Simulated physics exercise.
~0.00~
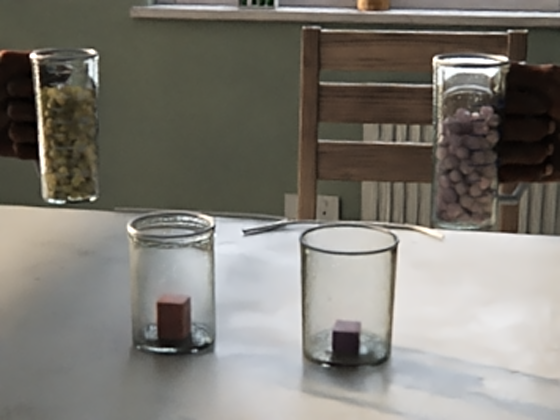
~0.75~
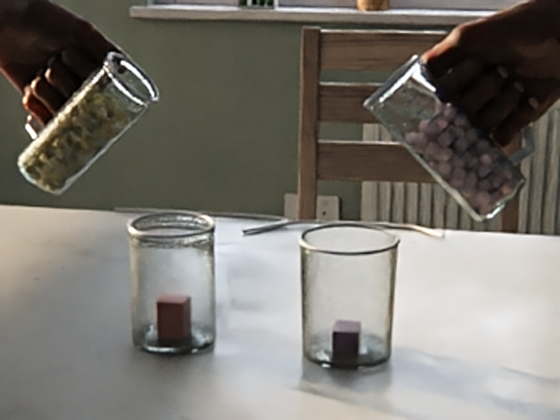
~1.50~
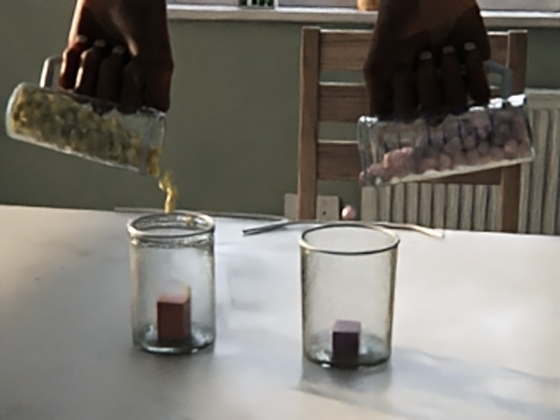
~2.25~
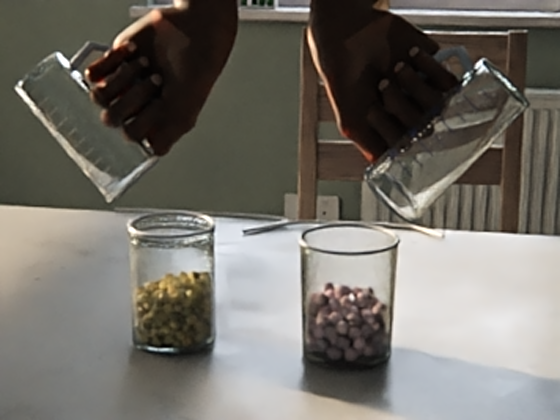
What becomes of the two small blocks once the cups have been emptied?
Both end up hidden, the left block under the yellowish pieces and the right block under the pinkish-purple ones.
A pale table stands before a wooden chair, a radiator and a green wall, seen from the front by a still camera. On it are two clear glass containers, the left one holding a small reddish block and the right one a small purple block. Two hands hold clear cups above them, the left filled with yellowish pieces and the right with pinkish-purple pieces. The hands tip the cups inward, and the yellowish pieces begin falling into the left container. Both cups end up tipped steeply and emptied, with each container about half full and both blocks buried from sight.
